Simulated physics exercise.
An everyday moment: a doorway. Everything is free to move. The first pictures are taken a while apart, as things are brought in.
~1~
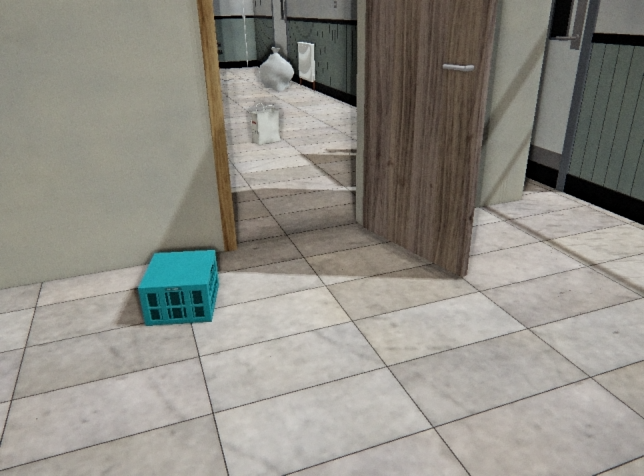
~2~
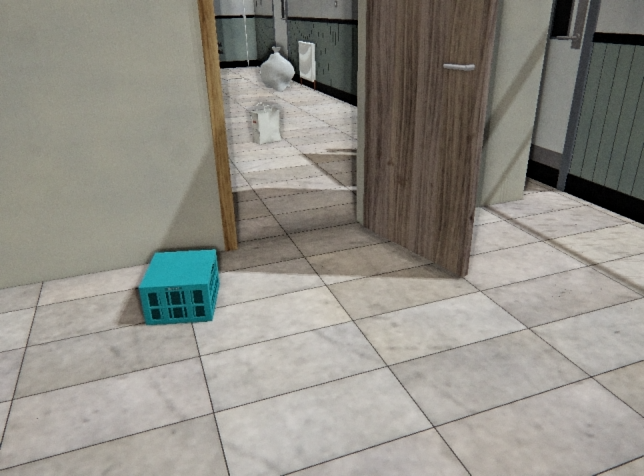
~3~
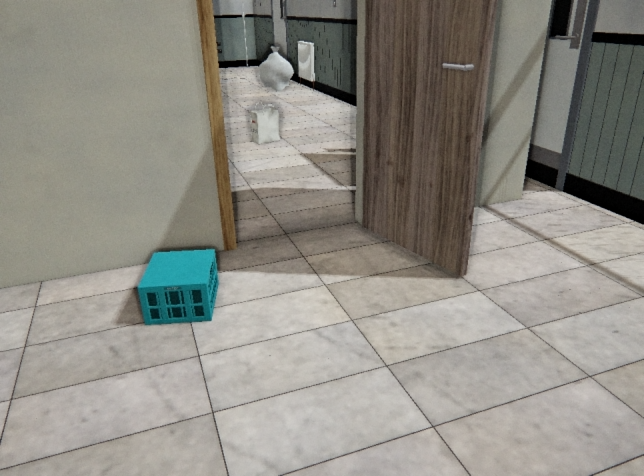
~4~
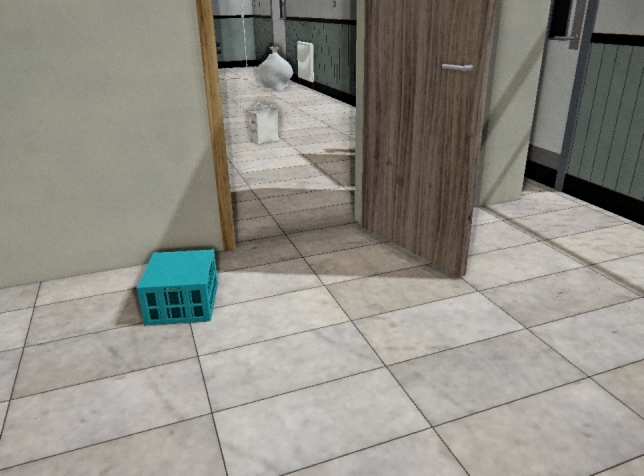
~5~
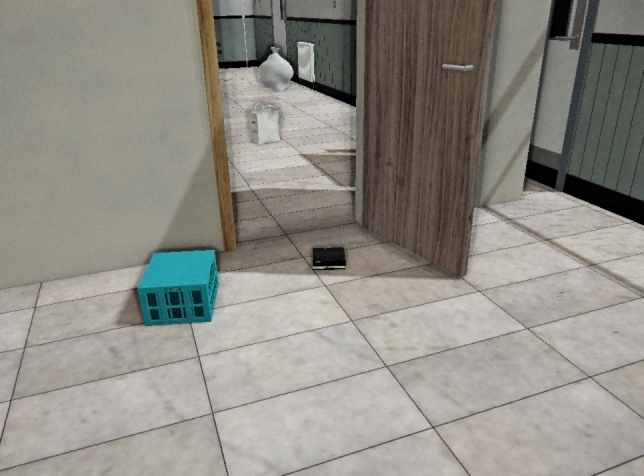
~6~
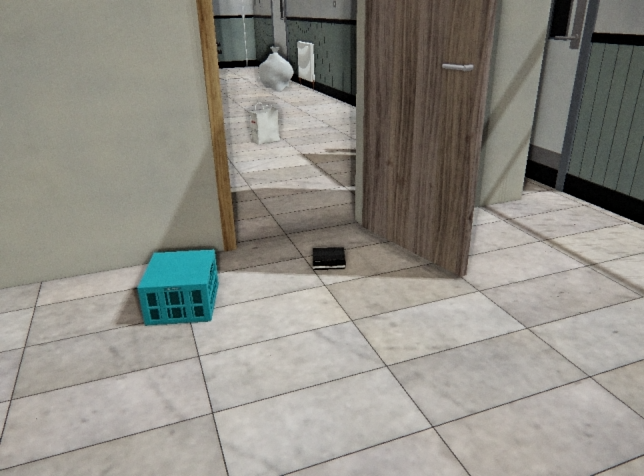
In a room with pale tiled floors, a wooden door stands wide open onto a hallway holding a rounded vase, with a turquoise crate by the wall to the left. Nothing moves at first; then a small black box appears on the floor in front of the doorway, and everything stays still.
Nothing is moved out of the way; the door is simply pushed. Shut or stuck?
Outcome: The door closes.
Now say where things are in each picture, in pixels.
In the first frame, door wide open and still; turquoise crate (182, 286).
In the second frame, door wide open and still; turquoise crate (183, 286).
In the third frame, door wide open and still; turquoise crate (182, 285).
In the fourth frame, door wide open and still; turquoise crate (181, 286).
In the fifth frame, door wide open and still; turquoise crate (181, 286).
In the sixth frame, door wide open and still; black box (329, 258); turquoise crate (181, 286).
Then, 1.70 s later than the last frame, open by 50°; black box moved a little near (319, 256).
Then, 2.30 s later than the last frame, open by 23°; black box moved well along near (289, 245).
When it is over, open by 0°; moved from the start, black box; turquoise crate as before. End places, in pixels of the last picture, black box near (273, 230).
